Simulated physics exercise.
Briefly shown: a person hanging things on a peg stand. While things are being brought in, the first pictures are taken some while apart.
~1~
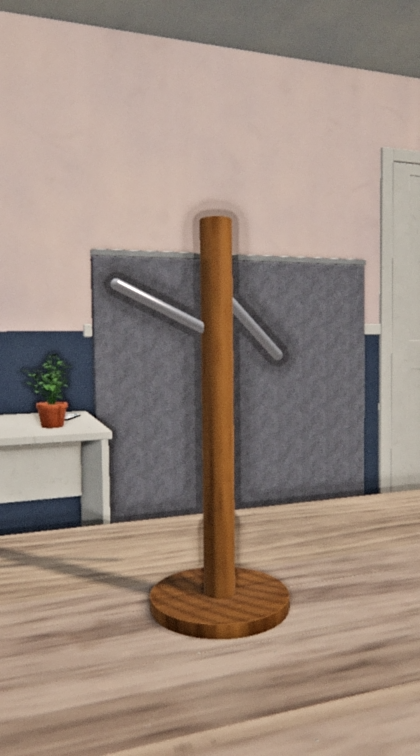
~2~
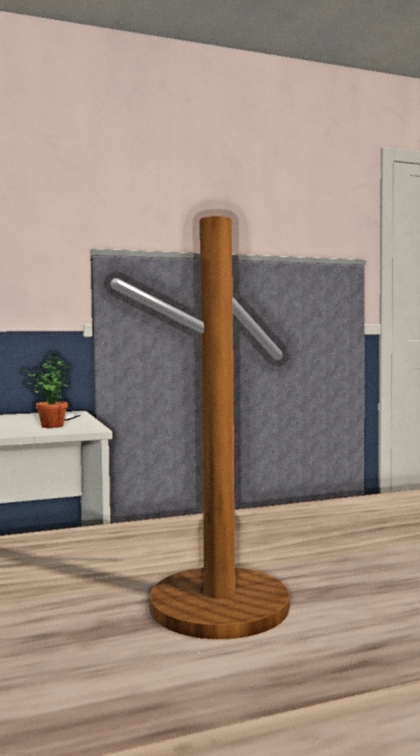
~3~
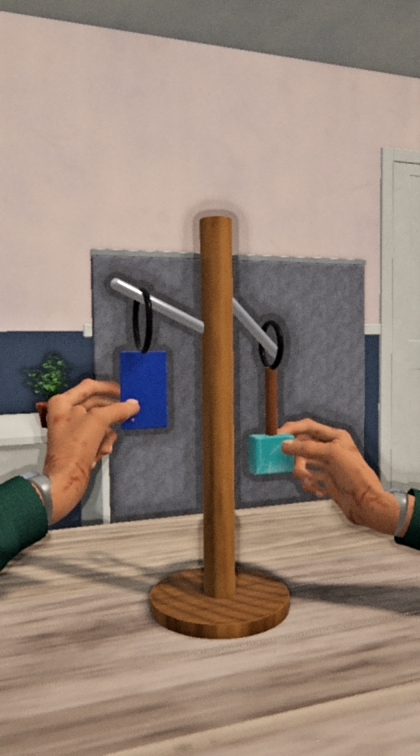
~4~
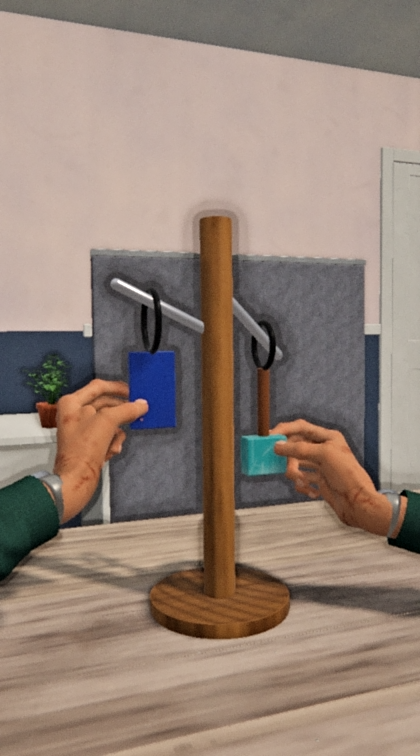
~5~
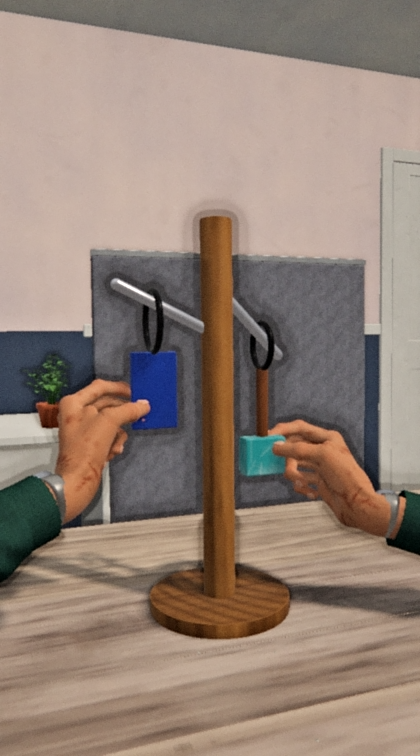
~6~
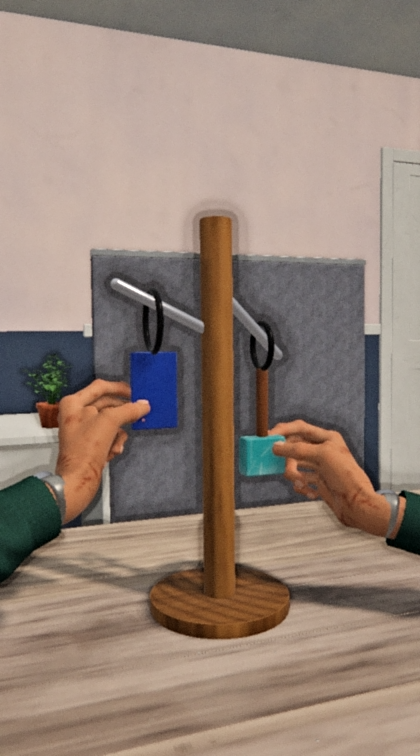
We see a bare wooden peg stand on a table, then two hands holding a blue tag and a turquoise brush by black loops around its sloping metal pegs, shifting them slightly inward before keeping them nearly still.
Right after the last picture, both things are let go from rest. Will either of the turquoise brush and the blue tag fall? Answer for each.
Turquoise brush: Falls; blue tag: Does not fall.
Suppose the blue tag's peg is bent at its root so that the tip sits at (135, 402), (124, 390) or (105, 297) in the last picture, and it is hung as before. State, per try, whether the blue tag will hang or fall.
In order: Tumbles; tumbles; stays put.
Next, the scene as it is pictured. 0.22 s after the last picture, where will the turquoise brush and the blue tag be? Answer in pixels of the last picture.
You'll find the turquoise brush close to (295, 513) and the blue tag close to (179, 377).
Then, 0.22 s on from there, turquoise brush on its way down near (295, 513); blue tag turned 14° from its first pose near (179, 377).
In the end, the turquoise brush drops to the table, near (374, 567); the blue tag remains hooked, near (180, 378).
